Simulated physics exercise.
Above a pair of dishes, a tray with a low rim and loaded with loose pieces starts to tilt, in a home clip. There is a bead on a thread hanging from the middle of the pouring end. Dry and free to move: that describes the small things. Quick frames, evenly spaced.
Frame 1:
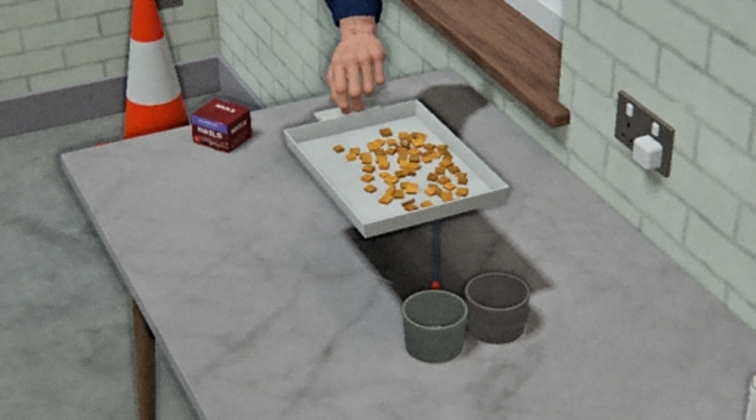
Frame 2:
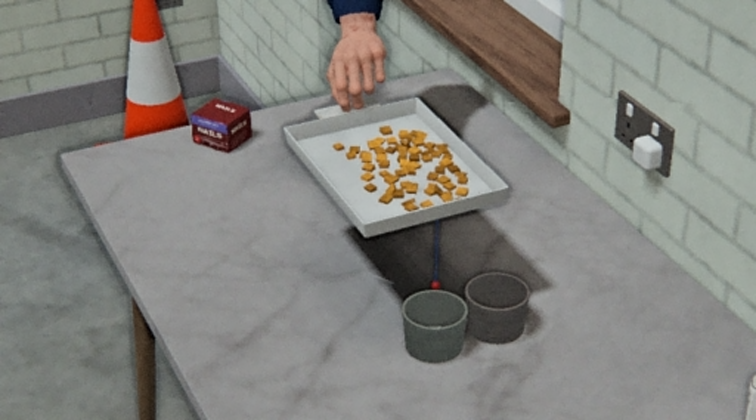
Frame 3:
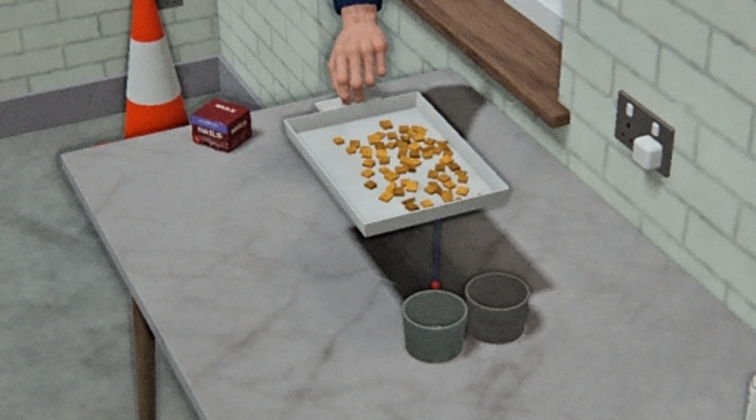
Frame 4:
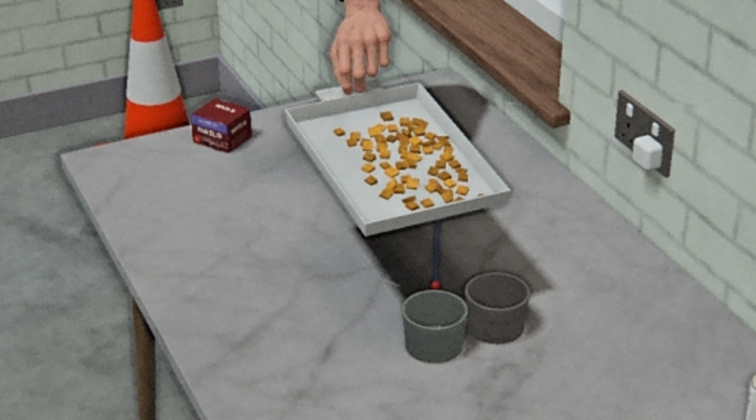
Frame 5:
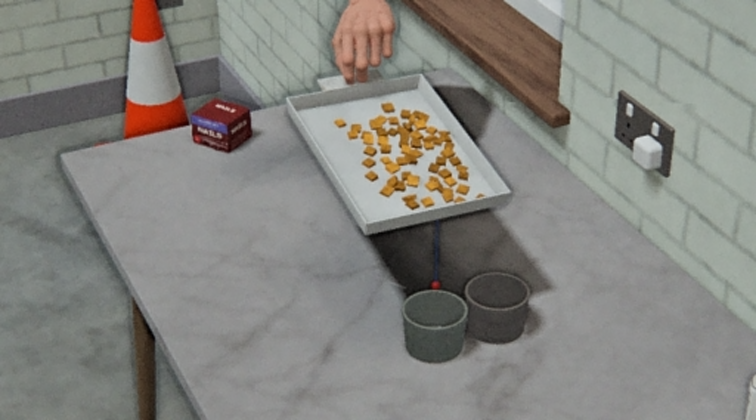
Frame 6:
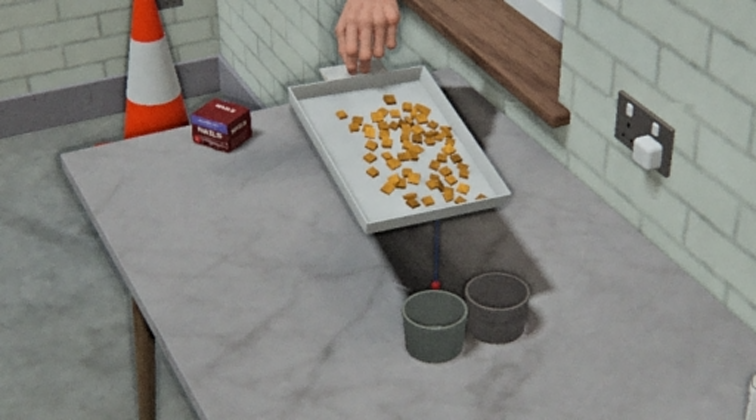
On a marble-topped table beside a brick wall, a hand slowly raised the back of a white tray of small orange-brown crackers, slanting it toward two dishes while the pieces shifted little.
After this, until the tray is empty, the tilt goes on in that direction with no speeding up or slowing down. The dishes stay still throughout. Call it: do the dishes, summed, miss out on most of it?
No, most of it lands in them.
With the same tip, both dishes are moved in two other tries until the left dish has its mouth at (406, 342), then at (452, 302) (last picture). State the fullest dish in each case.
In turn: The right-side dish; the right-side dish.
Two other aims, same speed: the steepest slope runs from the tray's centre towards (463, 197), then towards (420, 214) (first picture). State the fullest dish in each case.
Okay, first try the right-side one, second try the left-side one.
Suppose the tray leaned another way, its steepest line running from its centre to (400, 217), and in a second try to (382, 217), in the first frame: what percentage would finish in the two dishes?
It comes to about 20 per cent the first time and about 20 per cent the second.
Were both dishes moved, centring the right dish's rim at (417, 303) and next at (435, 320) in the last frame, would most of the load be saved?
Short of half, then short of half.
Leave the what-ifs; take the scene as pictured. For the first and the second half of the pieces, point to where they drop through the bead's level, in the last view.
First near (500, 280), later near (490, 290).
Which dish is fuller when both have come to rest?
The one to the right is fuller.
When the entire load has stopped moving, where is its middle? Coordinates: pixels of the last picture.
Close to (498, 329).
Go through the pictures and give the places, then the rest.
In the first frame, corners of the pouring end at (365, 222) and (504, 186), level; middle of the load at (414, 167), small crackers; left dish at (449, 341); right dish at (512, 322); bead on its thread at (436, 286).
In the second frame, corners of the pouring end at (366, 222) and (504, 186), level; middle of the load at (414, 166).
In the third frame, corners of the pouring end at (366, 221) and (505, 187), tipped barely, lowest at the right corner; middle of the load at (415, 163).
In the fourth frame, corners of the pouring end at (367, 221) and (506, 189), tipped a little, lowest at the right corner; middle of the load at (415, 158).
In the fifth frame, corners of the pouring end at (368, 221) and (506, 190), tipped a little, lowest at the right corner; middle of the load at (416, 154).
In the sixth frame, corners of the pouring end at (369, 221) and (507, 192), tipped clearly, lowest at the right corner; middle of the load at (417, 150); left dish at (449, 341); right dish at (512, 322).
Soon, tray tipped steeply; all on the tray.
A while on, tray tipped right over; nearly all on the tray; a stray few in the left dish; a stray few in the right dish; a stray few outside both.
Towards the end, tray tipped past a quarter turn; a small part in the left dish; about half in the right dish; about a third outside both.
Finally, tray tipped past a quarter turn; a small part in the left dish; about half in the right dish; about a third outside both.
